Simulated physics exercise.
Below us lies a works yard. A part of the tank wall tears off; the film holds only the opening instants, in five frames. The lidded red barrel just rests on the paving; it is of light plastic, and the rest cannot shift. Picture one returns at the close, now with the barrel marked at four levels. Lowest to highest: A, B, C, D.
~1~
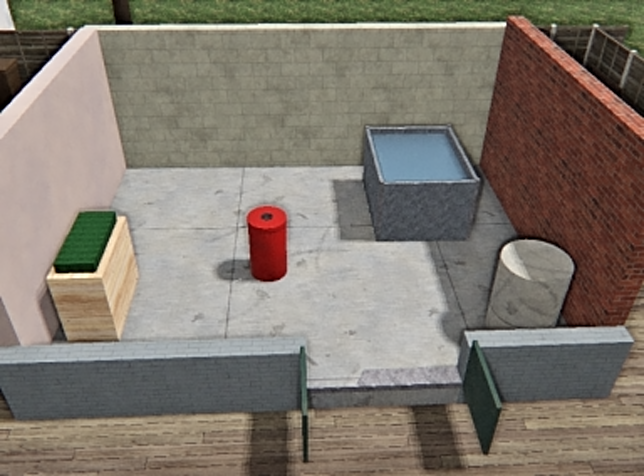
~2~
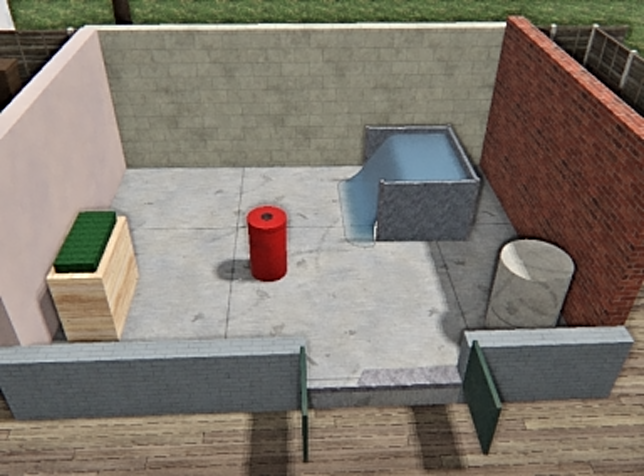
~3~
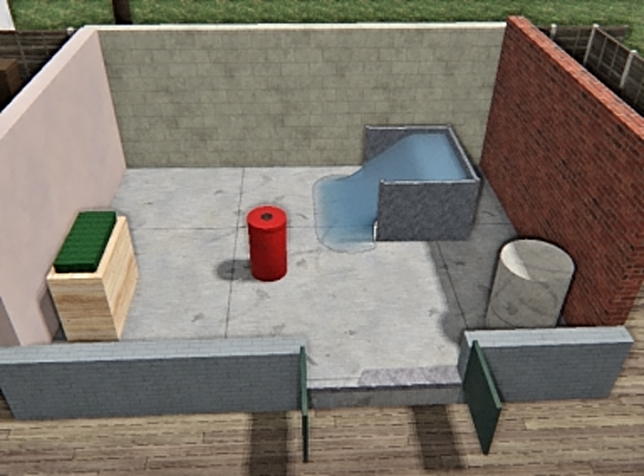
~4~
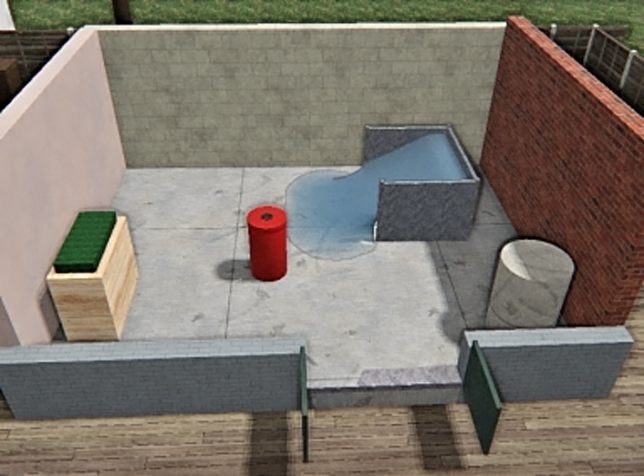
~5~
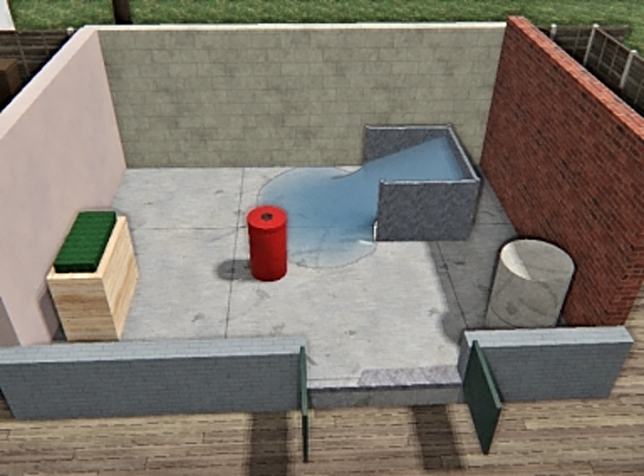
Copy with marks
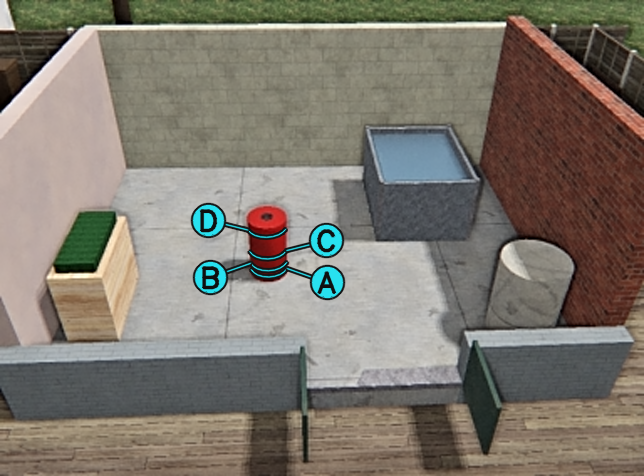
In a works yard, water pours from an open-sided tank and spreads left around a red barrel.
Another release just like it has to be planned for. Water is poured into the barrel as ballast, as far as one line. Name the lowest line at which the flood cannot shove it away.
Use line C.
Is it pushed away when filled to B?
Yes, that goes wrong.
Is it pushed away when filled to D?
No, not at all.
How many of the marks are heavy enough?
Two.
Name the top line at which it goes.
Line B.
In cyan, A at (268, 276); B at (268, 270); C at (267, 258); D at (266, 237); from the bottom up A, B, C, D.
If A is chosen, it is pushed about 4 times its own width away.
If B is chosen, it is pushed about its own width away.
If C is chosen, it does not move.
If D is chosen, it does not move.
